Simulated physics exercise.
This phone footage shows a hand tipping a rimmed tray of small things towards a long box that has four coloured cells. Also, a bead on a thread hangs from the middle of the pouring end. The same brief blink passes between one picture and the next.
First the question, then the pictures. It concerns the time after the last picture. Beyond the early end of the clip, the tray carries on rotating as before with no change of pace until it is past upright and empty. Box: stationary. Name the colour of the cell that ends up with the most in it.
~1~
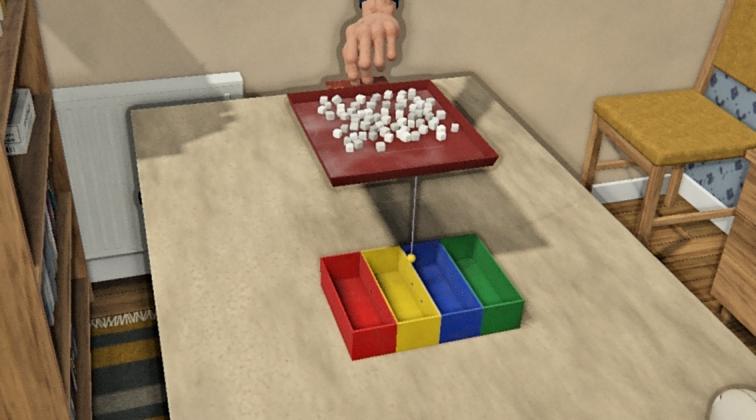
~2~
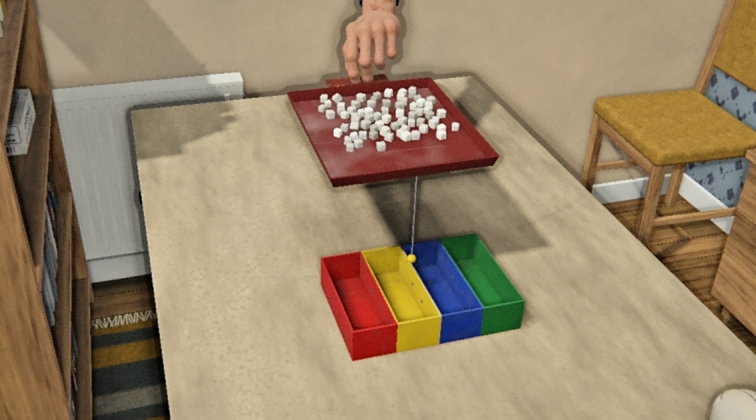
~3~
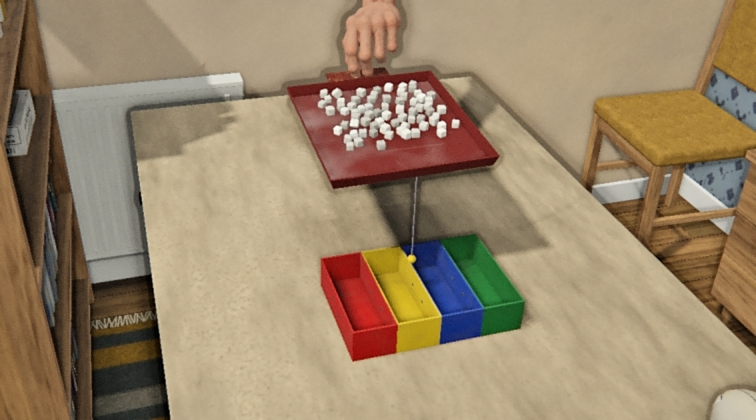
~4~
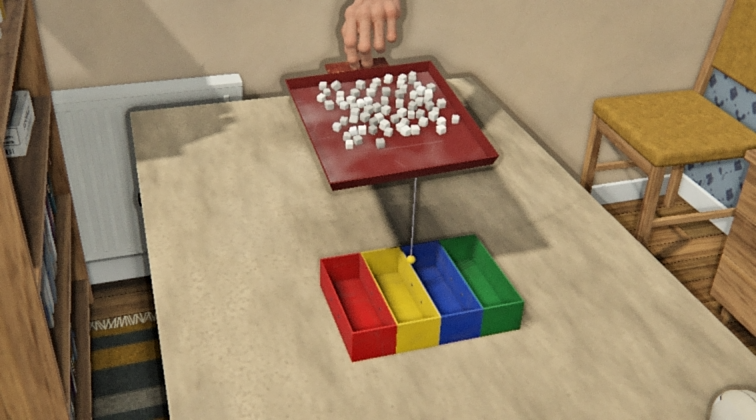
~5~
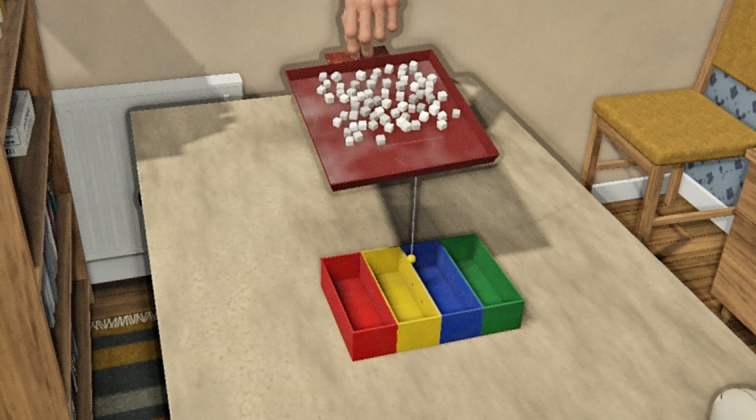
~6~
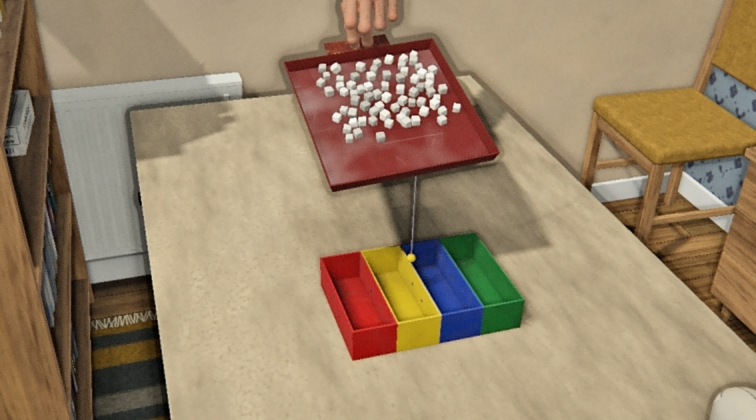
Red.
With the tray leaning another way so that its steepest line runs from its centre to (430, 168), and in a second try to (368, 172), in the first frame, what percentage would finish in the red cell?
So it's 0 percent with the first slope and 40 percent with the other.
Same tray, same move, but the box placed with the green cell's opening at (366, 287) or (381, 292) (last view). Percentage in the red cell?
0, then 0 %.
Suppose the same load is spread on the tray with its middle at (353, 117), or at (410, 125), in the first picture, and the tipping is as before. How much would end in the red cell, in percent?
Estimate: 40 % first, 30 % second.
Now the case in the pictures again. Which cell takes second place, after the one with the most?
Second position is held by that yellow cell.
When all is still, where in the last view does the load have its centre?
About pixel (376, 318).
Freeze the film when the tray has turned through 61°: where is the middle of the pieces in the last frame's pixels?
Load centre: Approx. (385, 169).
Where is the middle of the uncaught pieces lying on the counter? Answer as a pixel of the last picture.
Close to (281, 327).
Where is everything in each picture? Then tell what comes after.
In the first frame, corners of the pouring end (333, 175) and (494, 155), level; middle of the load (386, 120), sugar cubes; bead on its thread (411, 258); red cell (374, 339); yellow cell (418, 331); blue cell (461, 323); green cell (502, 315).
In the second frame, corners of the pouring end (334, 176) and (494, 154), level; middle of the load (387, 119).
In the third frame, corners of the pouring end (334, 178) and (494, 154), tipped barely, lowest at the left corner; middle of the load (387, 116).
In the fourth frame, corners of the pouring end (333, 180) and (494, 154), tipped a little, lowest at the left corner; middle of the load (386, 110).
In the fifth frame, corners of the pouring end (333, 182) and (495, 152), tipped a little, lowest at the left corner; middle of the load (387, 104).
In the sixth frame, corners of the pouring end (333, 183) and (495, 151), tipped clearly, lowest at the left corner; middle of the load (387, 97); red cell (375, 339); yellow cell (419, 331); blue cell (461, 322); green cell (502, 314).
Just after the last frame, tray tipped steeply; the larger part on the tray; roughly a quarter falling or outside the box.
A moment on, tray tipped right over; roughly half on the tray; about a tenth in the yellow cell; about a tenth in the red cell; about a tenth in the blue cell; roughly a quarter falling or outside the box.
Further on, tray tipped past a quarter turn; roughly half in the red cell; roughly a third in the yellow cell; about a tenth in the blue cell; about a tenth falling or outside the box.
When it is over, tray tipped past a quarter turn; roughly half in the red cell; roughly a third in the yellow cell; about a tenth in the blue cell; not one in the green cell; about a tenth outside the box.
